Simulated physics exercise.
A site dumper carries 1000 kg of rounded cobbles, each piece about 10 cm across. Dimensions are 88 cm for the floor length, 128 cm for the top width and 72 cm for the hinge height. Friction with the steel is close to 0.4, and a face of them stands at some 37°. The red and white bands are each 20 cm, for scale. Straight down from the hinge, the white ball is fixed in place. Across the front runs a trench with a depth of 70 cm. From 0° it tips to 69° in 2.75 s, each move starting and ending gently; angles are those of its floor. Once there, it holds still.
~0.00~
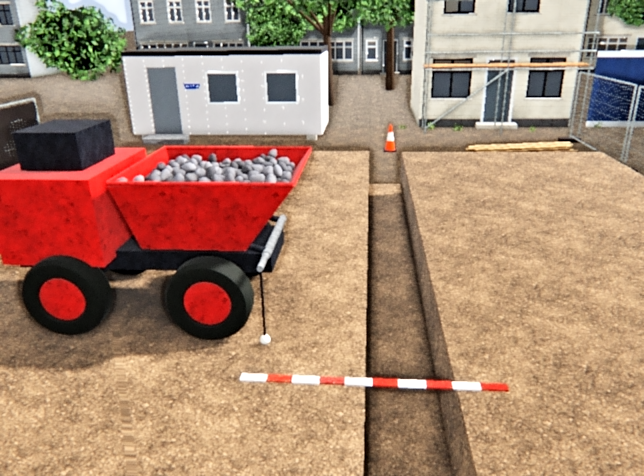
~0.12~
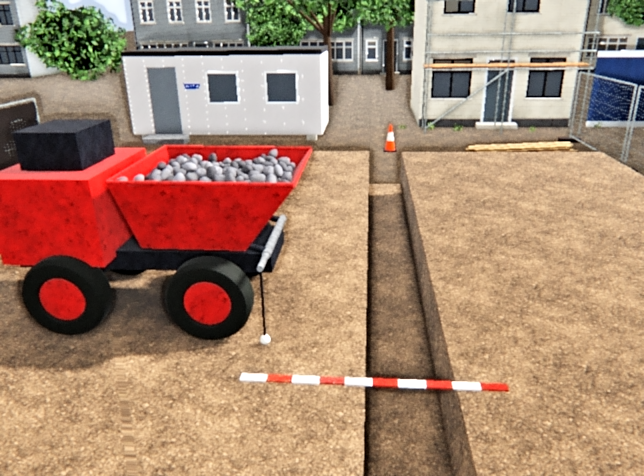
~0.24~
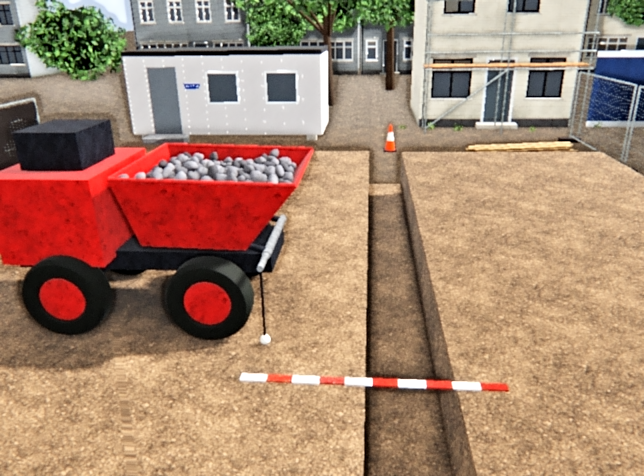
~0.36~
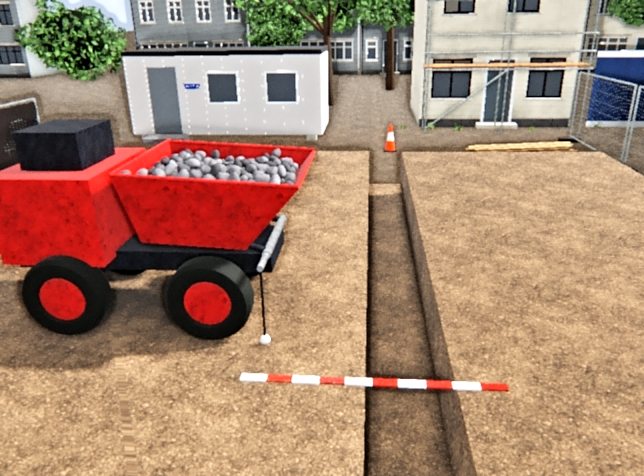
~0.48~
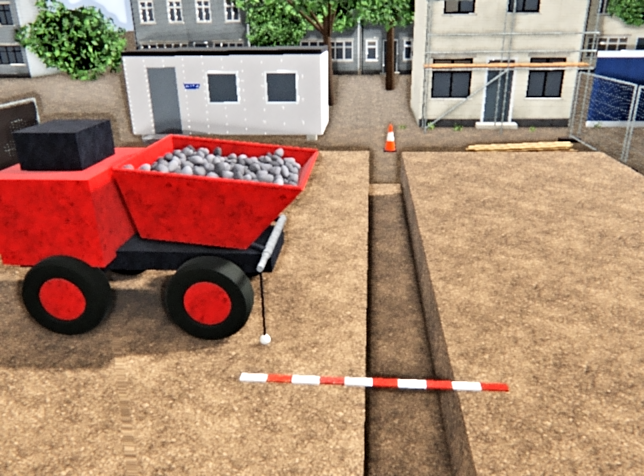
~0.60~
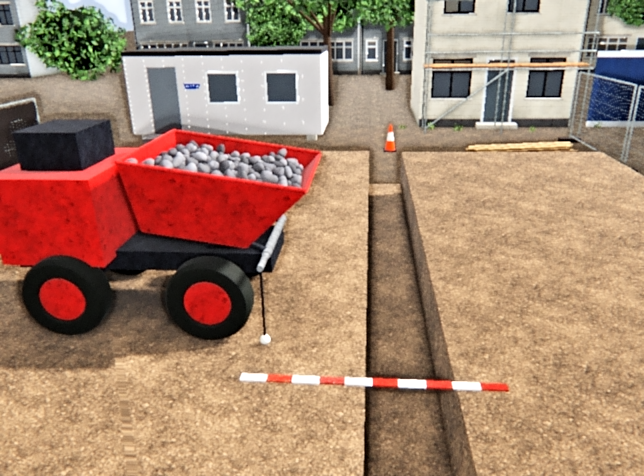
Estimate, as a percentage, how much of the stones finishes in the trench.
I would say roughly 100 per cent.
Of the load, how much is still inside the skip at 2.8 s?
Still inside: Around 60 %.
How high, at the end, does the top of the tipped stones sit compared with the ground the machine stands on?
Top of heap: Approx. 10 cm above the machine's ground.
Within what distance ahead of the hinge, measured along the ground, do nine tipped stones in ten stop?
Around 150 cm ahead of the hinge.
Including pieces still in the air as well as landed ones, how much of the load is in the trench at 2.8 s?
40 per cent, give or take.
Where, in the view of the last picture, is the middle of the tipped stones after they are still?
I'd point to around (402, 353).
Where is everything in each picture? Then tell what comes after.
In the first picture, the skip is at 0°, its lip at (293, 185); the top of the load is at (224, 162).
In the second picture, lip at (294, 186), floor tilted 0°, highest stones at (225, 162); the stones move at 0.1 m/s on average.
In the third picture, the skip is at 1°, its lip at (296, 186); the top of the load is at (206, 163); the stones move at 0.1 m/s on average.
In the fourth picture, the skip is at 3°, its lip at (298, 188); the top of the load is at (197, 160); the stones move at 0.2 m/s on average.
In the fifth picture, lip at (302, 189), floor tilted 6°, highest stones at (194, 157); the stones move at 0.3 m/s on average.
In the sixth picture, the skip is at 8°, its lip at (306, 192); the top of the load is at (192, 153); the stones move at 0.3 m/s on average.
After 2.1 s the floor is at 58°; 98 % in the skip, 1 % short of the trench, 1 % in the trench; the foremost stones are at (375, 249).
After 2.8 s the floor is at 69°; 59 % in the skip, 1 % short of the trench, 39 % in the trench; the foremost stones are at (433, 363).
After 3.2 s the floor is at 69°; 40 % in the skip, 1 % short of the trench, 58 % in the trench, 1 % past the trench; the foremost stones are at (458, 308).
After 6.0 s the floor is at 69°; 0 % in the skip, 99 % in the trench, 1 % past the trench; the foremost stones are at (490, 310).
